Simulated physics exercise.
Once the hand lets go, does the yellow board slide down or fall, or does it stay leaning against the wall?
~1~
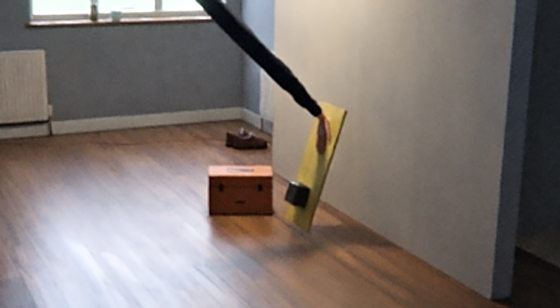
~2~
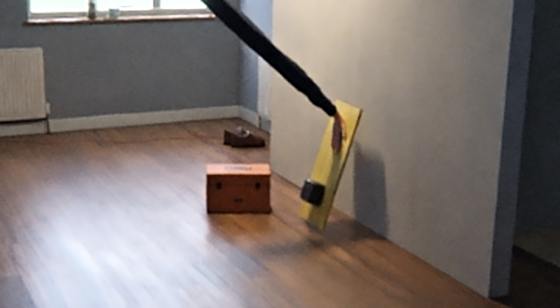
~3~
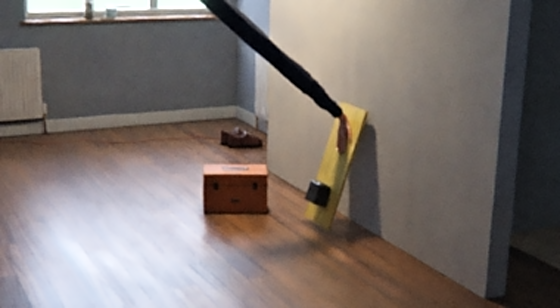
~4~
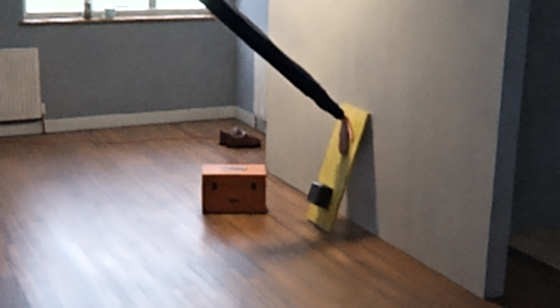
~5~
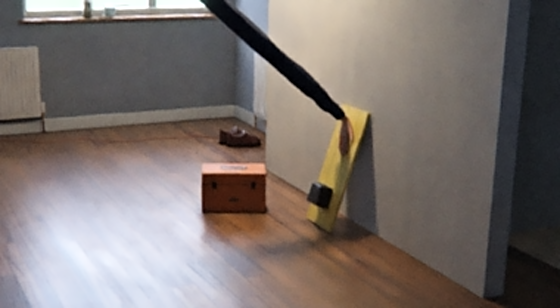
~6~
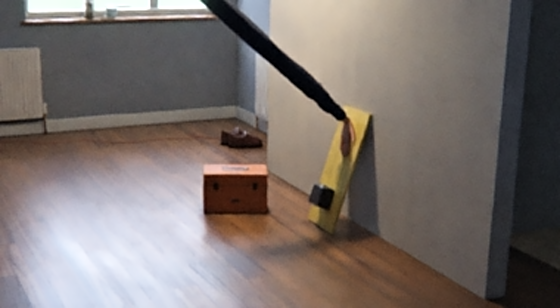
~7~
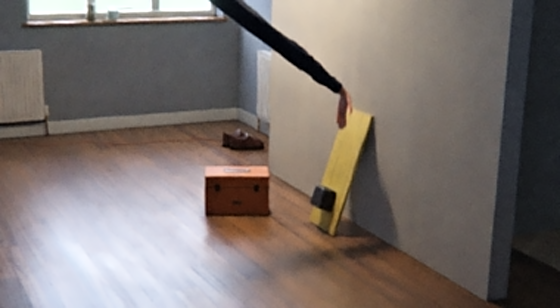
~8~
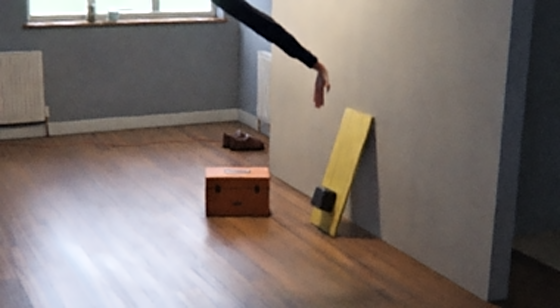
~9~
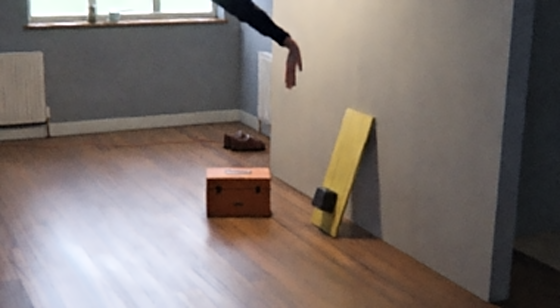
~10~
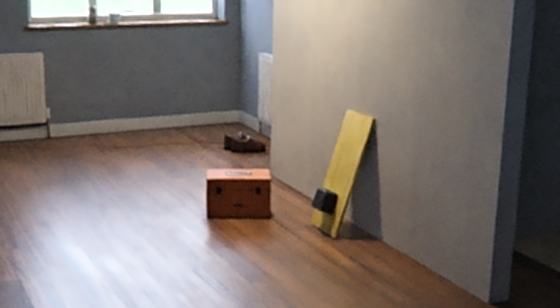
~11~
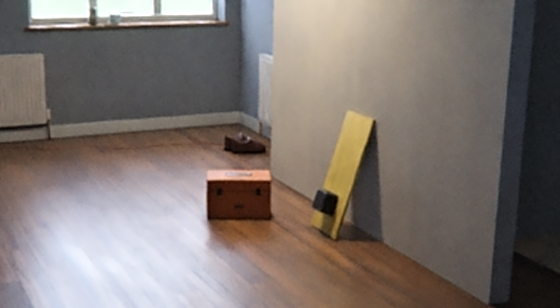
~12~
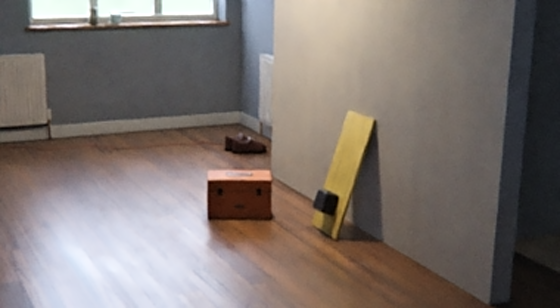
It stays up, leaning against the wall after the hand has drawn away.
